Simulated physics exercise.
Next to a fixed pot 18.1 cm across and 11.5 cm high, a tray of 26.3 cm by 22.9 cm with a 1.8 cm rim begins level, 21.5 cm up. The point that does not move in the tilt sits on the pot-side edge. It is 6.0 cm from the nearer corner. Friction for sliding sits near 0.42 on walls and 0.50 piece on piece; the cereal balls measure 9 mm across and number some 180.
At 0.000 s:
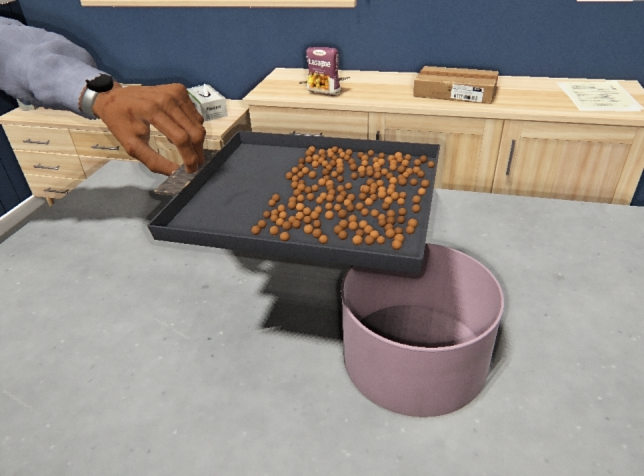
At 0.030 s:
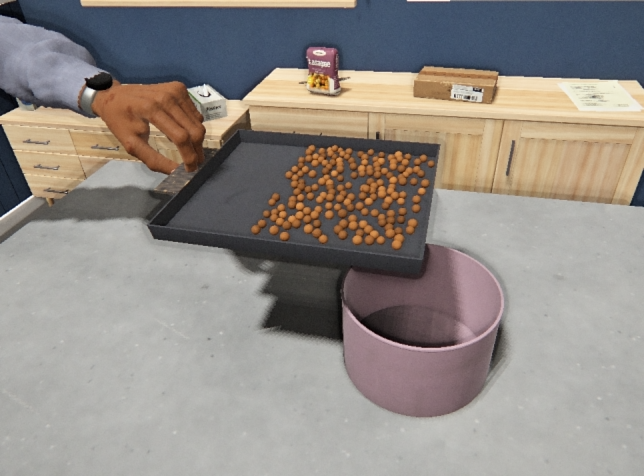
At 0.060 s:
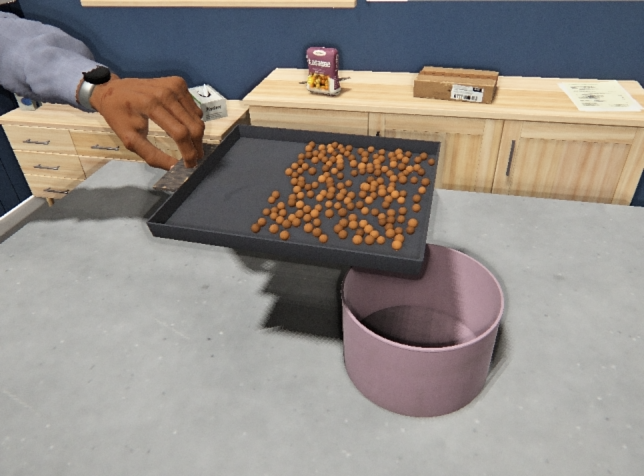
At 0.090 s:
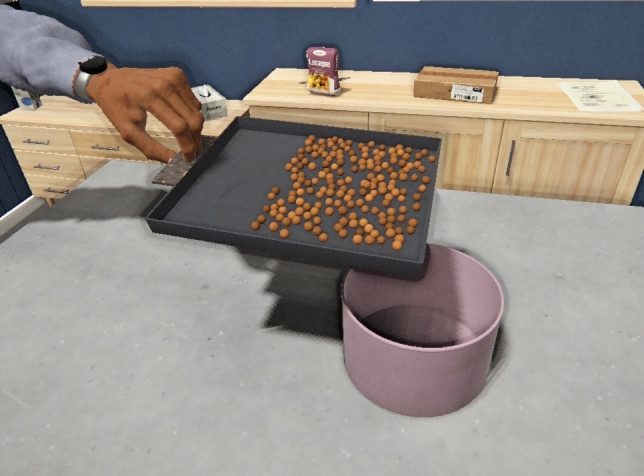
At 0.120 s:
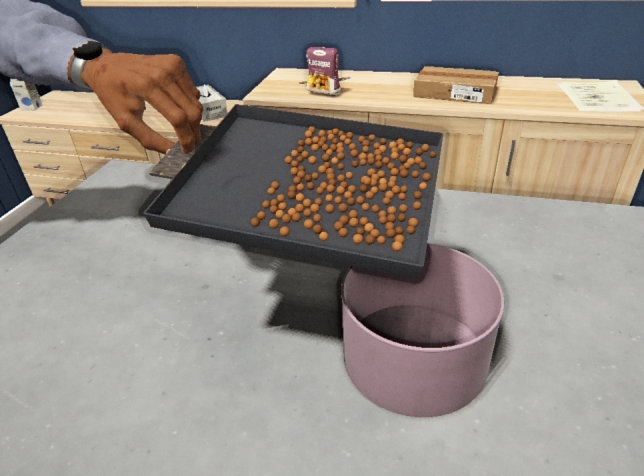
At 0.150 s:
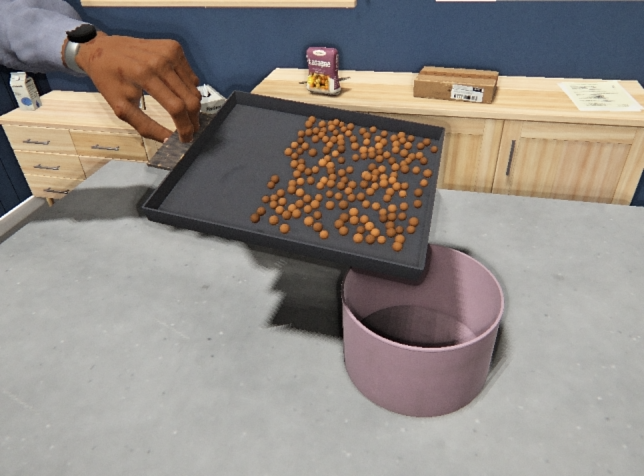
In a kitchen, a hand by a dark tray of small brown balls drew back slightly as the tray's far left side rose a little, tilting it toward the pink pot at right.
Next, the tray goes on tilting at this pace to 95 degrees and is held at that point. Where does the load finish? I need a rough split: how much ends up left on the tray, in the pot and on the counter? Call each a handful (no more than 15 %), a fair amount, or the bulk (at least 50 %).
Here is the split. Left on the tray: A handful; pot: A fair amount; counter: The bulk.
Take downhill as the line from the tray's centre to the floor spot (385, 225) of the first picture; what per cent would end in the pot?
Something like 55 per cent of the pieces.
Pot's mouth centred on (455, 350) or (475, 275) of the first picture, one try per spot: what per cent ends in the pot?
Try one: ~ 95 %; try two: ~ 0 %.
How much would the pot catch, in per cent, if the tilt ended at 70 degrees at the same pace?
In that case it comes to about 0 in a hundred.
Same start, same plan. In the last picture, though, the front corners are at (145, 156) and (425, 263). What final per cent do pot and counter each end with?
Pot: 45, counter: 55.
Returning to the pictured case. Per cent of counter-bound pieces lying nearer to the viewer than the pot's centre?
About 100 per cent.
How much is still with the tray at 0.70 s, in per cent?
Around 95 percent.
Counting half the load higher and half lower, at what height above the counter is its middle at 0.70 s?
About 24 cm.
After 0.48 s, tilt 52 degrees; the tray holds 100 %, the pot 0 %.
Then, at 0.70 s, tilt 80 degrees; the tray holds 95 %, the pot 0 %.
Then, at 1.03 s, tilt 95 degrees; the tray holds 20 %, the pot 20 %.
By 2.2 s all is still; tray 5 %, pot 25 %, counter 70 %.
